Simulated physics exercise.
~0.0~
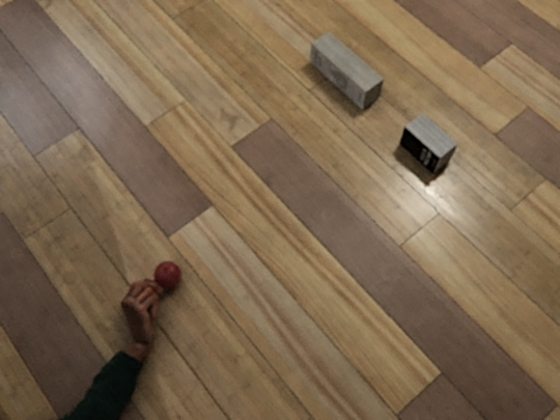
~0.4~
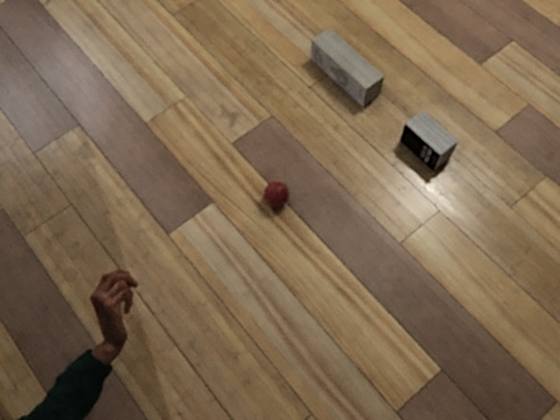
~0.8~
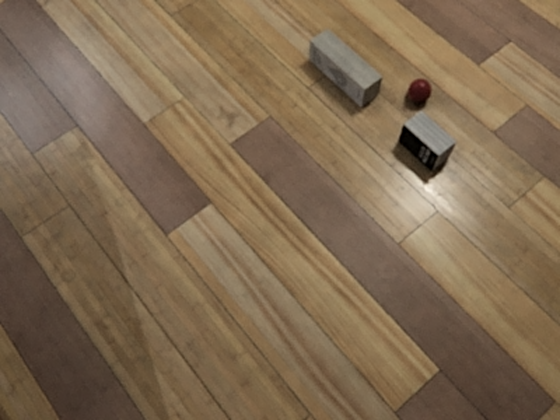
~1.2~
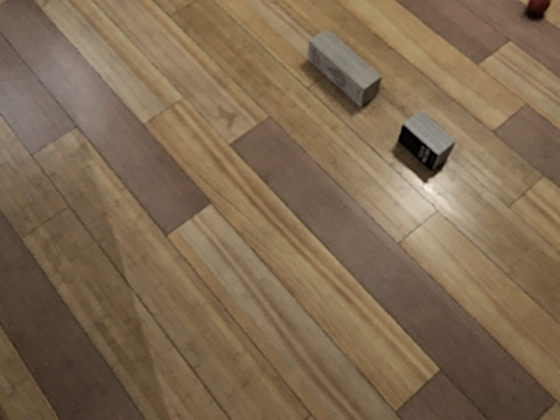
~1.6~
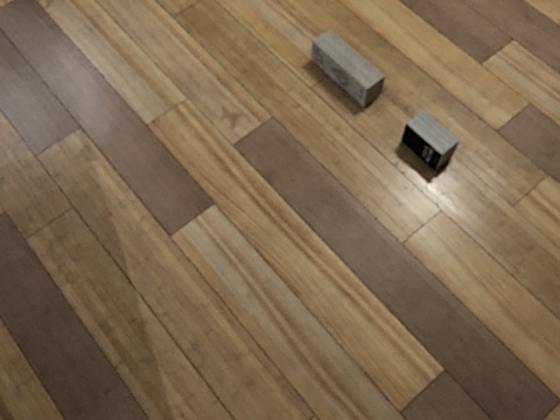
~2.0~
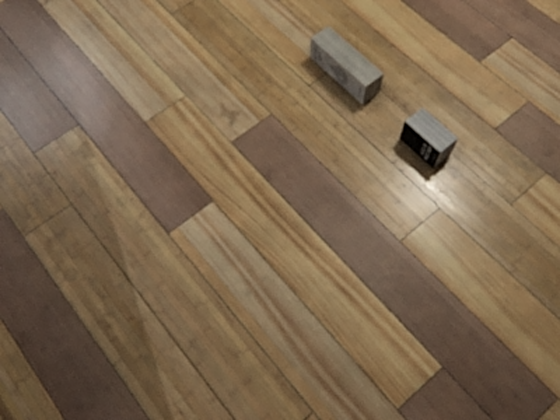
A hand rolling a red apple across a wooden floor, the apple passing between two small blocks and leaving at upper right.
